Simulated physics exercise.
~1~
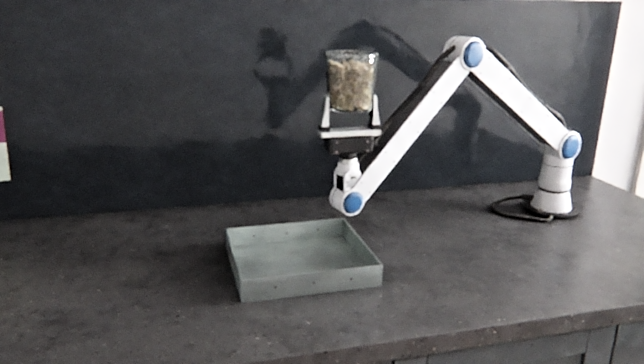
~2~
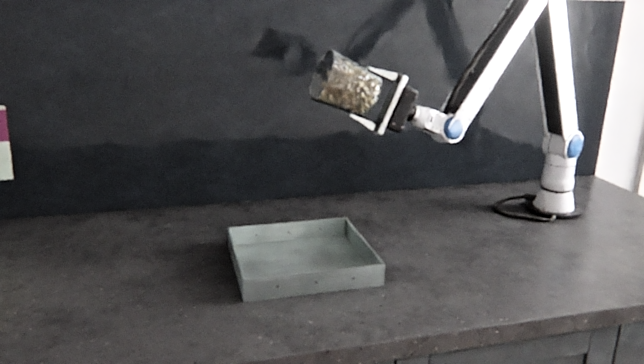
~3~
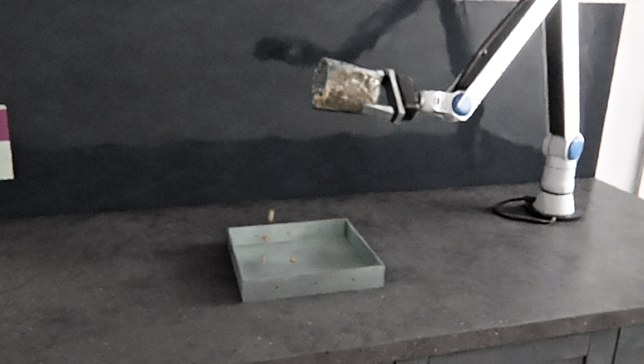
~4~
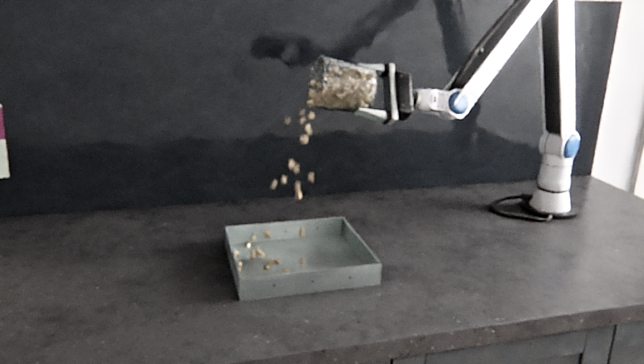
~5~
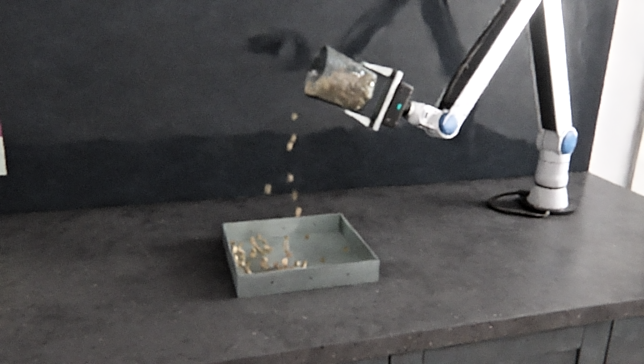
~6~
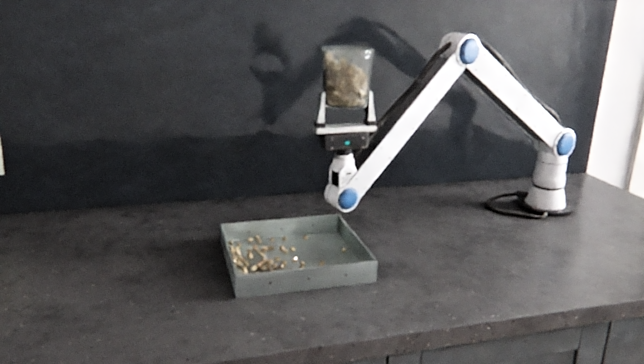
To begin with, a white robotic arm with blue joints holds a clear tumbler of small pebbles upright above a dark countertop, where a shallow grey-green tray sits empty. The arm lifts and tilts the tumbler over to the left, until it lies nearly on its side. A few pebbles drop toward the tray, and then a thicker stream tumbles from the rim. As the tumbler starts tipping back up, a thinner trail still falls. Finally the arm returns it upright, still holding most of its pebbles, while a scattered pile rests mainly in the tray's left part.
